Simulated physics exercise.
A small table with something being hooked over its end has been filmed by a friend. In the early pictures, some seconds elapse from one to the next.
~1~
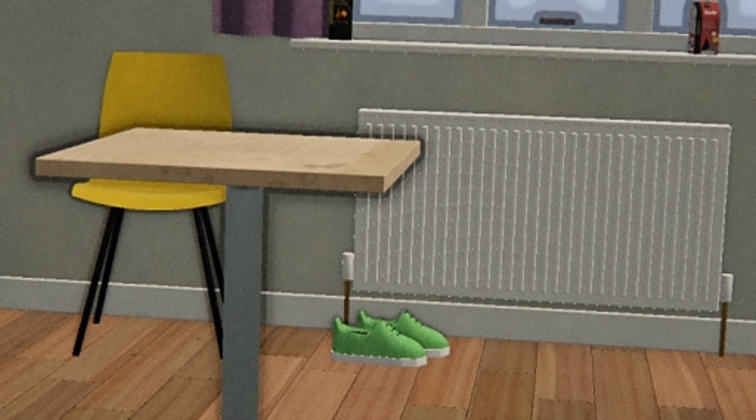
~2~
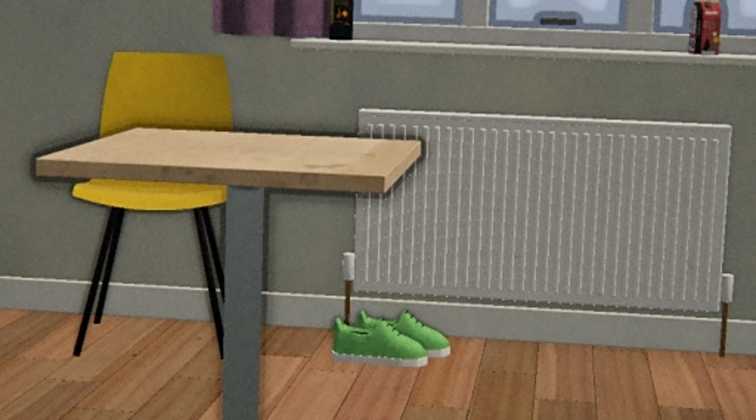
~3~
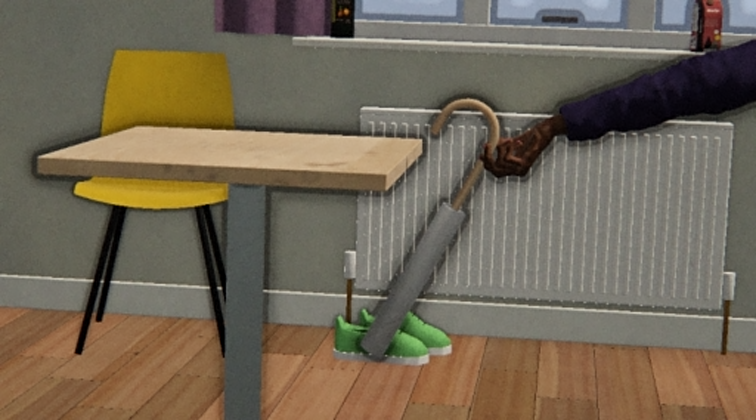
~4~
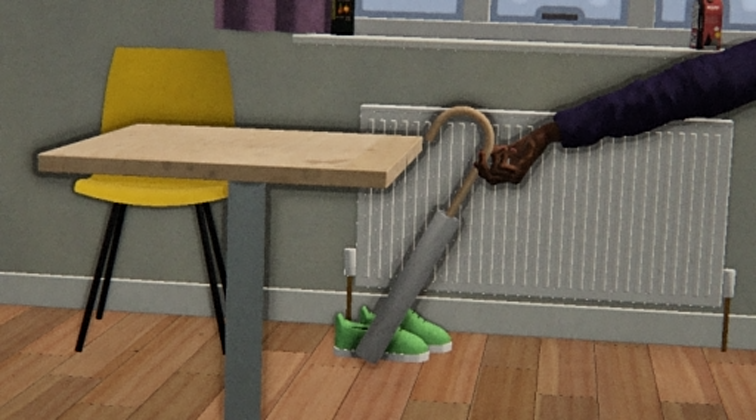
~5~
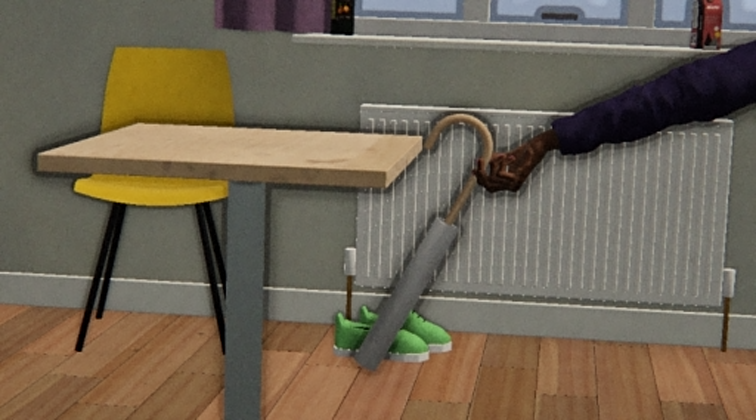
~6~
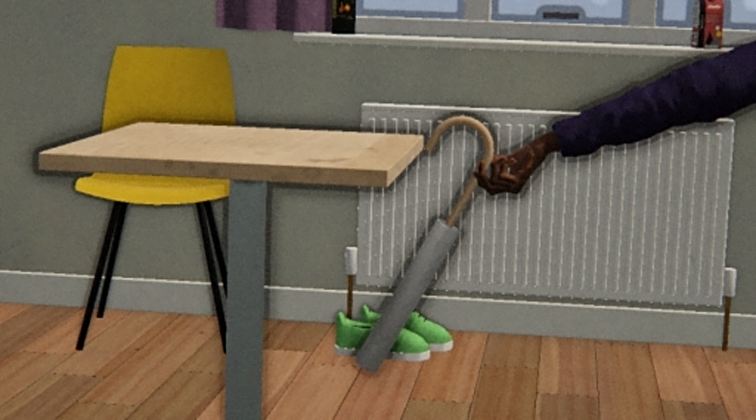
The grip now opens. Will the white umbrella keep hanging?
Watch, it will wind up down below.
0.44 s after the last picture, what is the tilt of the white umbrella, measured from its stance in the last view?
I'd put it at around 25 degrees.
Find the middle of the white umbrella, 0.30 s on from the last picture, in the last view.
Roughly at (405, 413).
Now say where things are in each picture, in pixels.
In the first frame, table (245, 157).
In the second frame, table (246, 157).
In the third frame, still on the way; white umbrella (417, 225); table (248, 155).
In the fourth frame, still on the way; white umbrella (411, 233); table (248, 152).
In the fifth frame, still on the way; white umbrella (410, 240); table (247, 152).
In the sixth frame, in place, still held; white umbrella (411, 242); table (249, 151).
Then, 0.30 s on from there, white umbrella on its way down near (405, 414).
Then, 0.44 s on from there, white umbrella on its way down.
In the end, the white umbrella slips off.
